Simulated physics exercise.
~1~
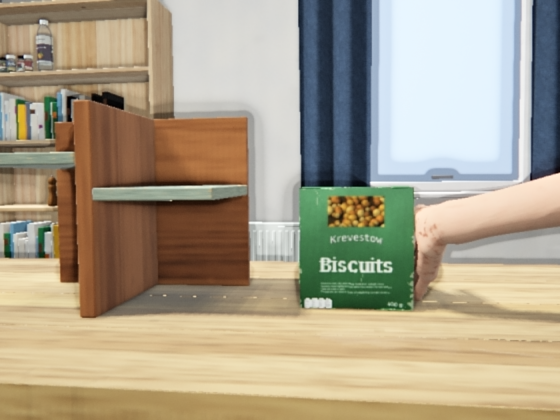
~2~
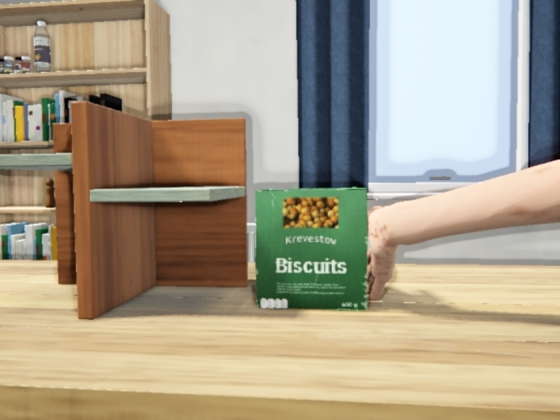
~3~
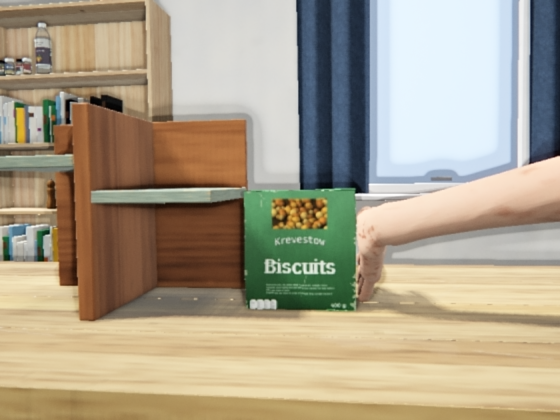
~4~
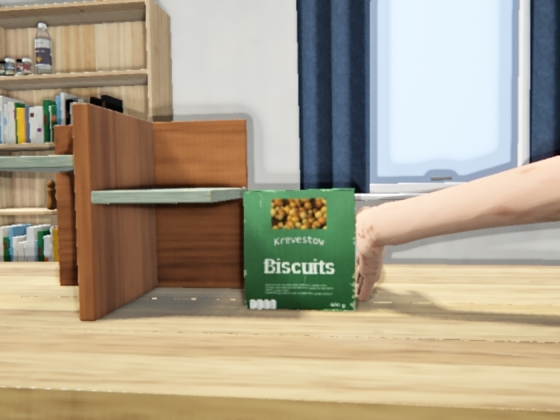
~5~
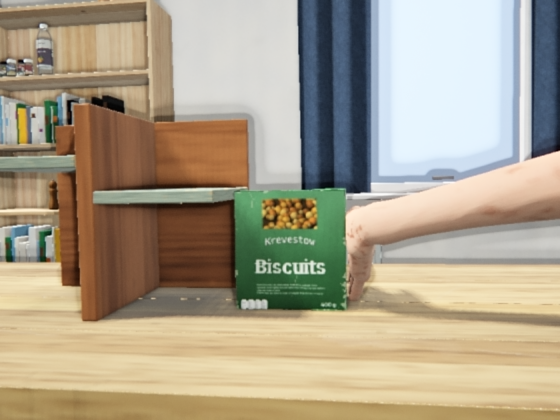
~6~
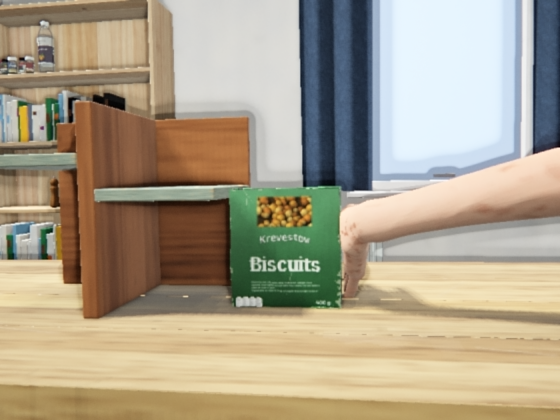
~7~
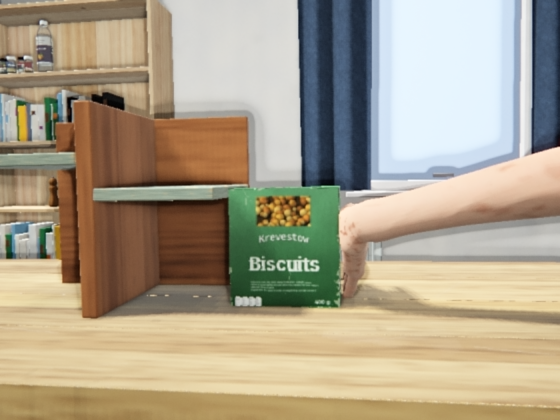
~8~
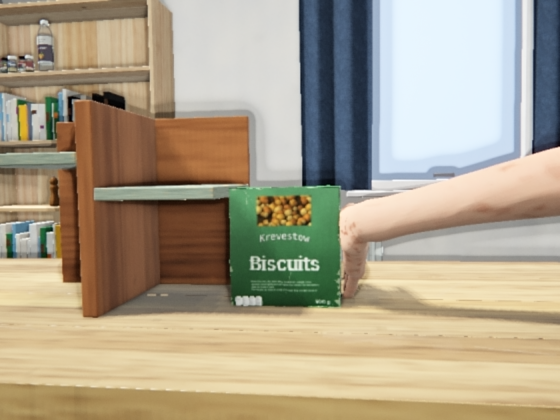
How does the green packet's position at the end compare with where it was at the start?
At the start the green packet stood apart from the shelf, with a gap between them. By the end it was further left, right up against the shelf's edge at the opening.
